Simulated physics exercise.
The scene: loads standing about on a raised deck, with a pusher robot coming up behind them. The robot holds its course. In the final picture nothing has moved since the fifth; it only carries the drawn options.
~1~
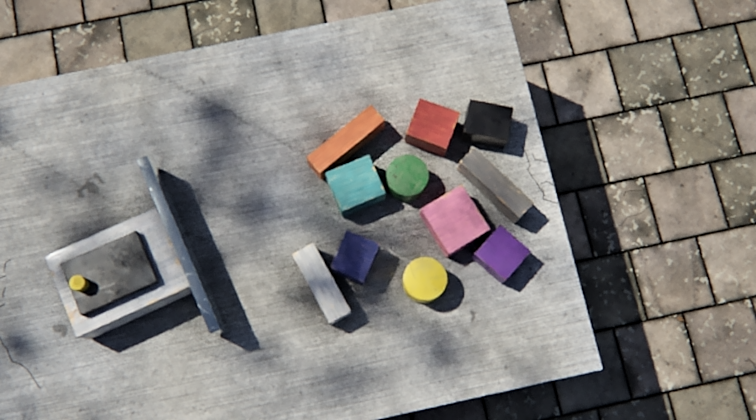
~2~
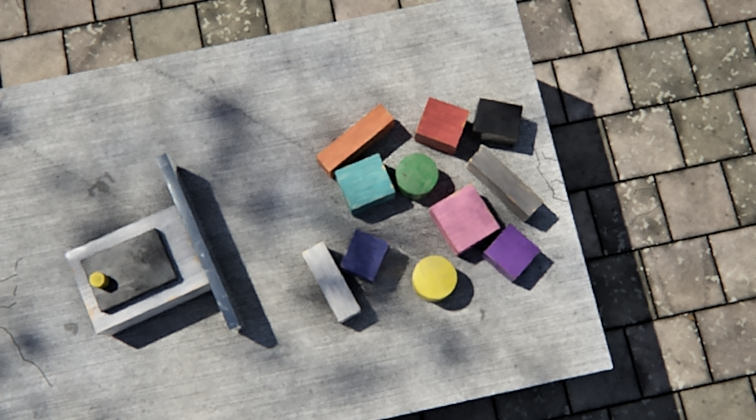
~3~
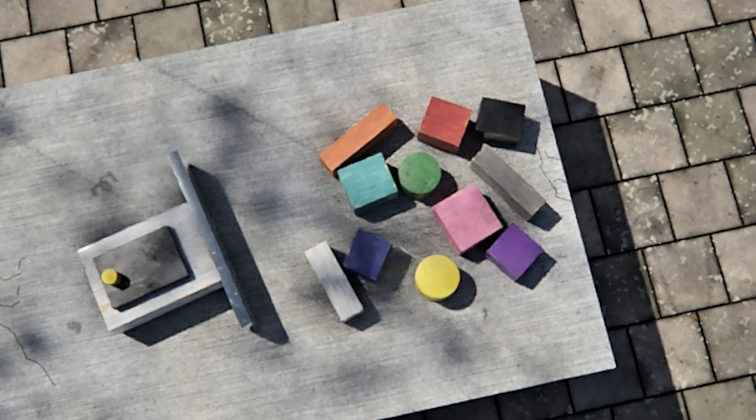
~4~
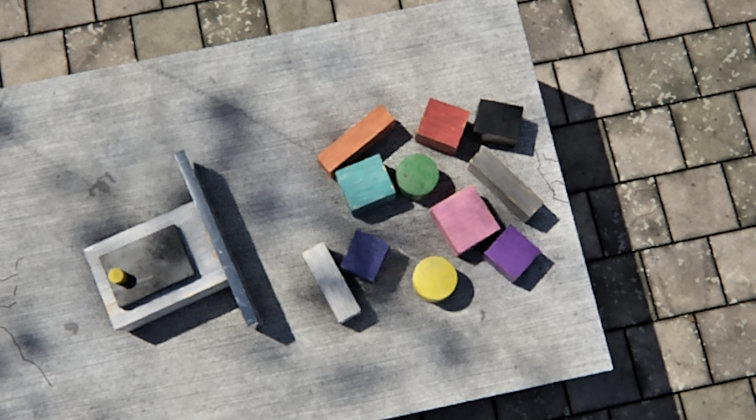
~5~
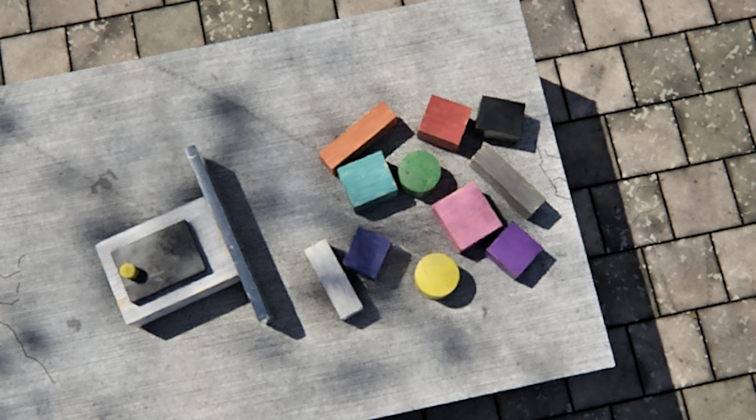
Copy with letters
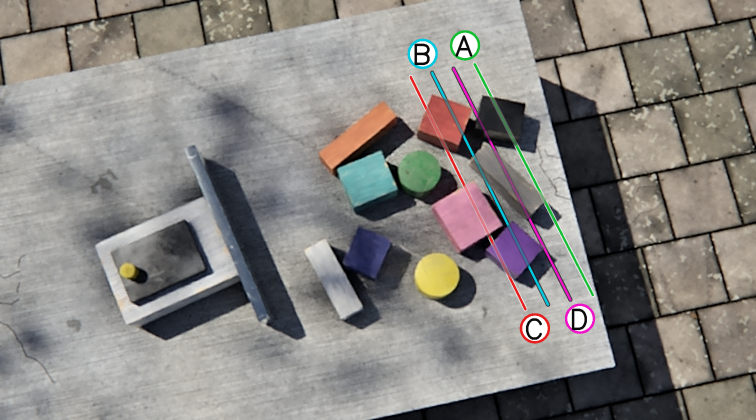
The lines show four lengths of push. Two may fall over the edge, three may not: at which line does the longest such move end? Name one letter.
At C, and not beyond.
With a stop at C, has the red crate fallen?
By then, no.
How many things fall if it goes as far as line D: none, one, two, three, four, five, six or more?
In all, six or more.
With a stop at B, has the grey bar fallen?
By then, yes.
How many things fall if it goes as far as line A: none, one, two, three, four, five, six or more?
Six or more.
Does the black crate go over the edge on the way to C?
No.
On the marked copy, A at (532, 176); B at (488, 185); C at (467, 190); D at (510, 181).
Following C. Soon after the start, robot (253, 240); white bar (360, 274); blue crate (389, 245).
Later, robot (340, 222); grey bar (522, 175); purple crate (522, 250).
In the end, robot (408, 208); grey bar over the edge; purple crate over the edge; two fallen.
As for the rest, A drops seven; B drops three; D drops six.
